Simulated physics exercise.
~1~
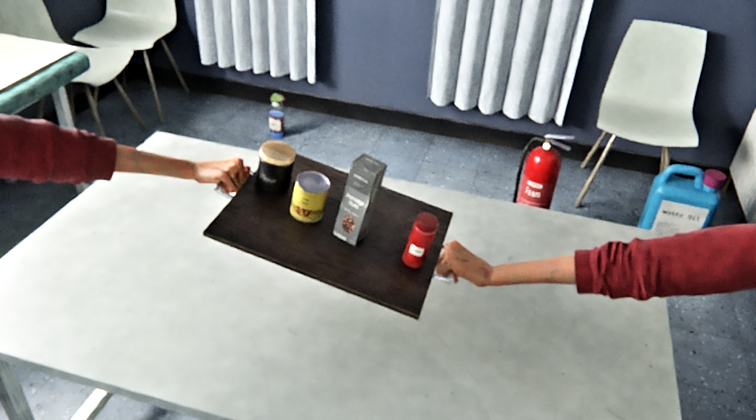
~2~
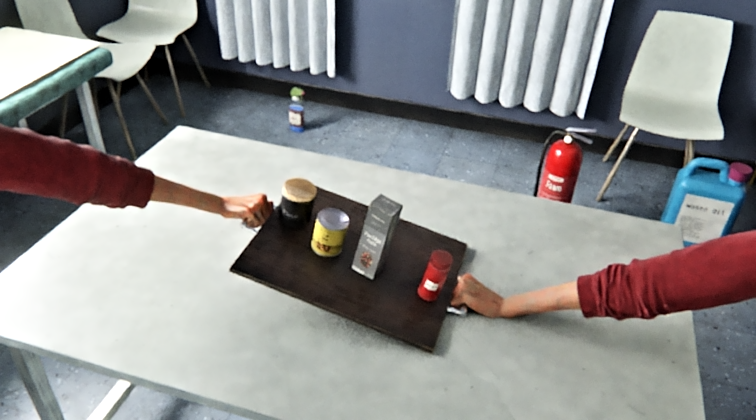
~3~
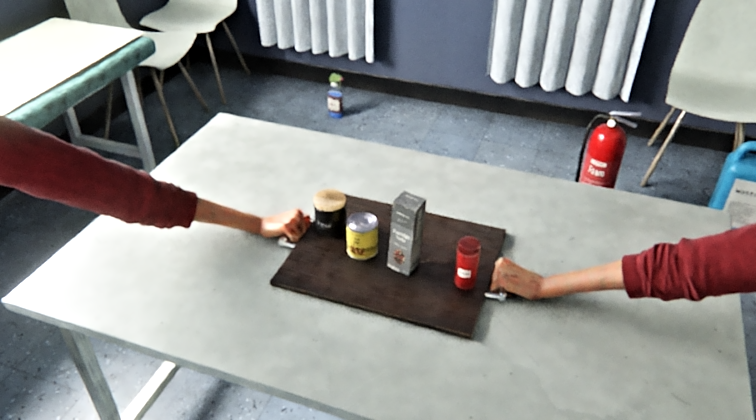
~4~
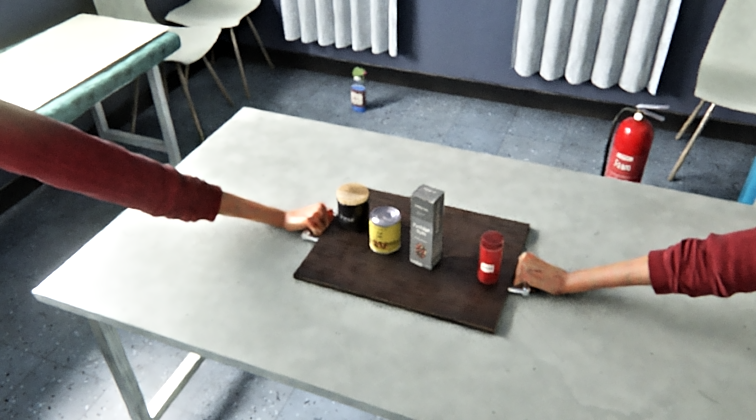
Two hands lowering a dark rimless tray holding a black jar, yellow tin, grey carton and red shaker, all staying upright.
